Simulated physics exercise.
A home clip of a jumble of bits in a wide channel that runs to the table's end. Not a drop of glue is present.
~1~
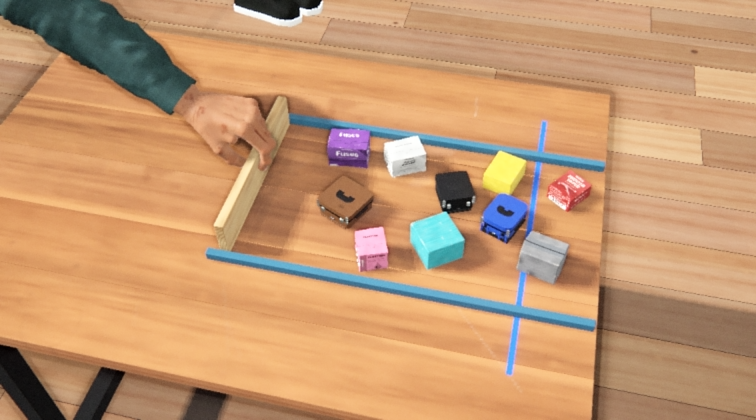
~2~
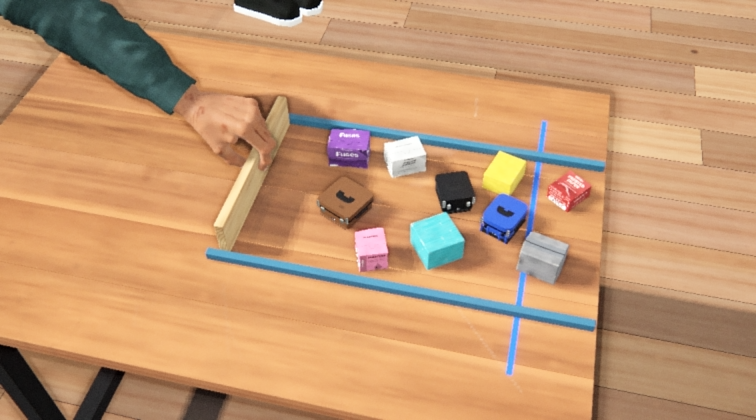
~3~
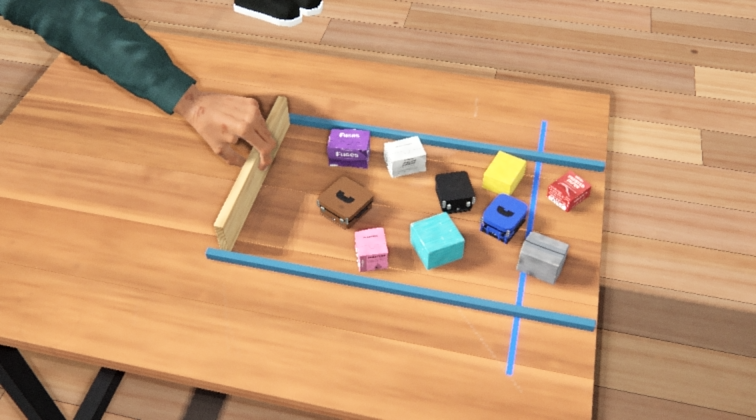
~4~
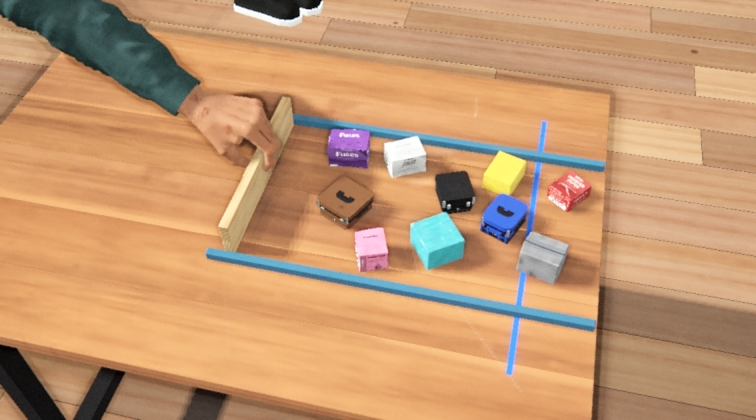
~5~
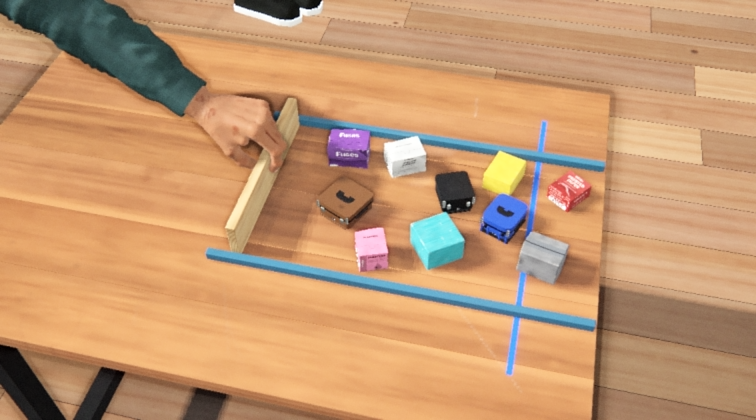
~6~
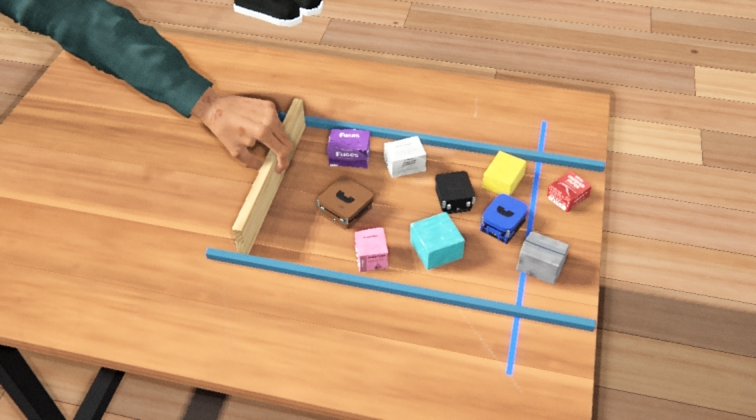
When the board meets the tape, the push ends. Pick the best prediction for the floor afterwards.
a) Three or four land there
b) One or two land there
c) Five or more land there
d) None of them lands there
Answer: A.
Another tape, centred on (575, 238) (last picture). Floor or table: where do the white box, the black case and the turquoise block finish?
White box goes off, black case goes off, turquoise block goes off.
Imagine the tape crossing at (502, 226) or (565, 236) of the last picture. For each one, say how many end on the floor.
In the first try the count is 1, and in the second it is 7.
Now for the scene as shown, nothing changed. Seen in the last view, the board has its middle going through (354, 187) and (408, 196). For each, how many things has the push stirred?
Counts: 3, 7.
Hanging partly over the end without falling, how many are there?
Count of overhanging things: 3.
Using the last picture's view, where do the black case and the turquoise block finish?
You'll find the first one at (587, 210) and the second at (567, 267).
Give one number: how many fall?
The total is 3.
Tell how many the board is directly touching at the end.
All in all, 3.
Early on, none off yet; red box at rest near (569, 191); grey box at rest near (542, 258); blue case at rest near (504, 219).
Finally, the number that fall off is three or four; lost, yellow block, grey box and red box.
